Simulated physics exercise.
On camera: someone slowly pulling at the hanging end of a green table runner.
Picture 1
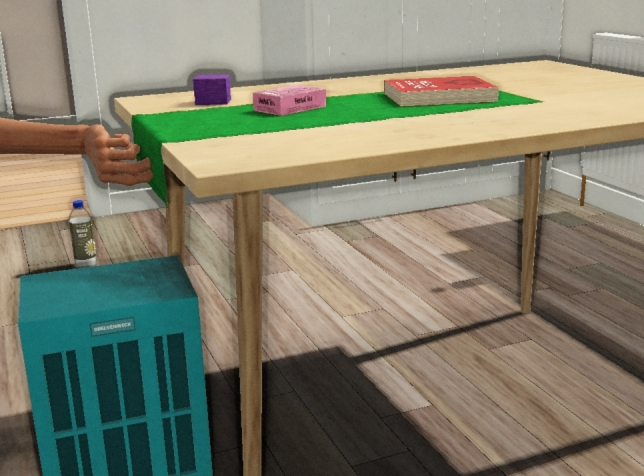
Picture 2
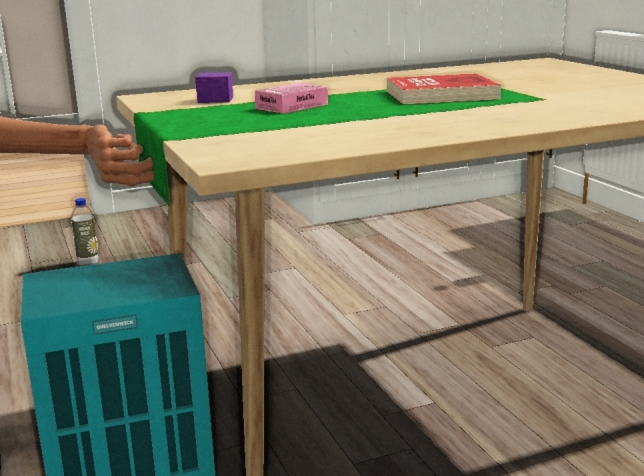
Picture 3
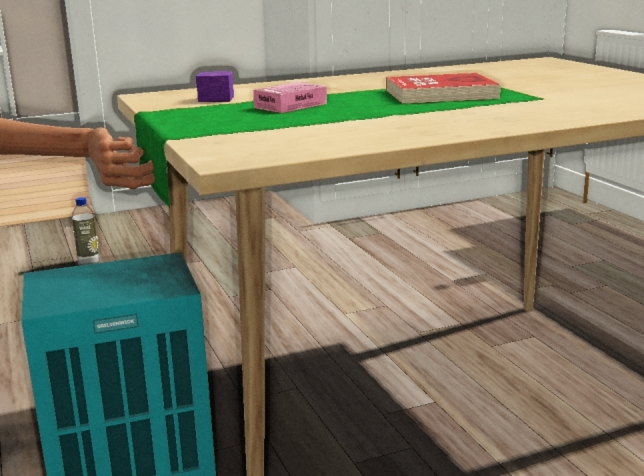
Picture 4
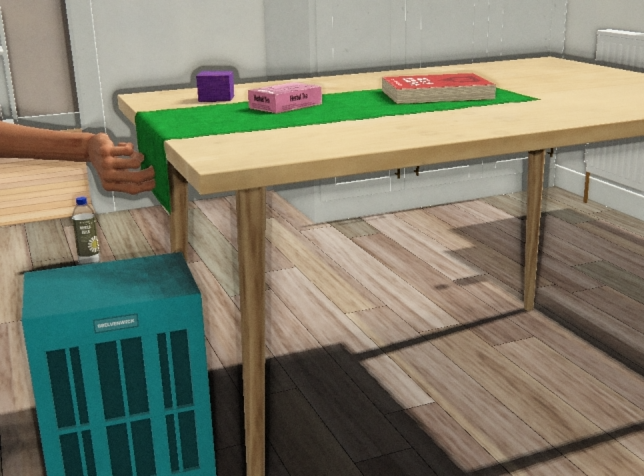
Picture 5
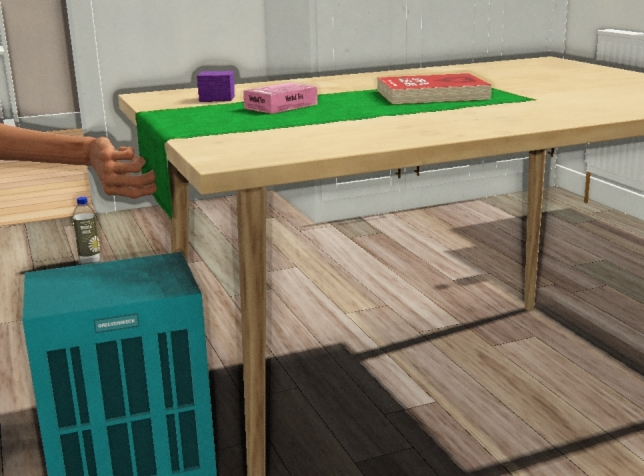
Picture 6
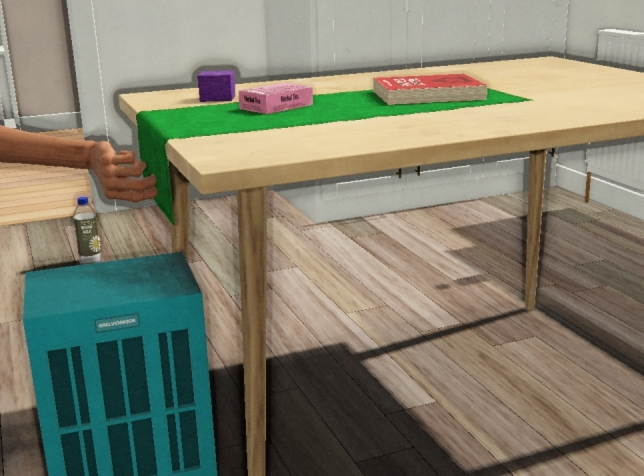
A hand slowly pulls the green runner, shifting the pink packet and red book slightly left.
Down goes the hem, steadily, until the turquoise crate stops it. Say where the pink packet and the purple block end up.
The pink packet keeps clear of the edge, the purple block stays on the table.
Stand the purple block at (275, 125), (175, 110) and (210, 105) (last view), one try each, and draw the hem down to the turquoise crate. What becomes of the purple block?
At the first it is safe; at the second it drops; at the third it falls off.
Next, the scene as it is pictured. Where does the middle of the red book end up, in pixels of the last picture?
Close to (363, 95).
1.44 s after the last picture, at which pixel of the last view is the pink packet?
Close to (203, 105).
Then, 0.42 s later than the last view, hem going down; packet carried along near (238, 102); block as before.
Then, 0.92 s later than the last view, hem on the crate; packet carried along near (203, 105); block as before.
Finally, hem on the crate; packet carried along near (203, 105); block as before. The pink packet stays on the table and the purple block remains up there.
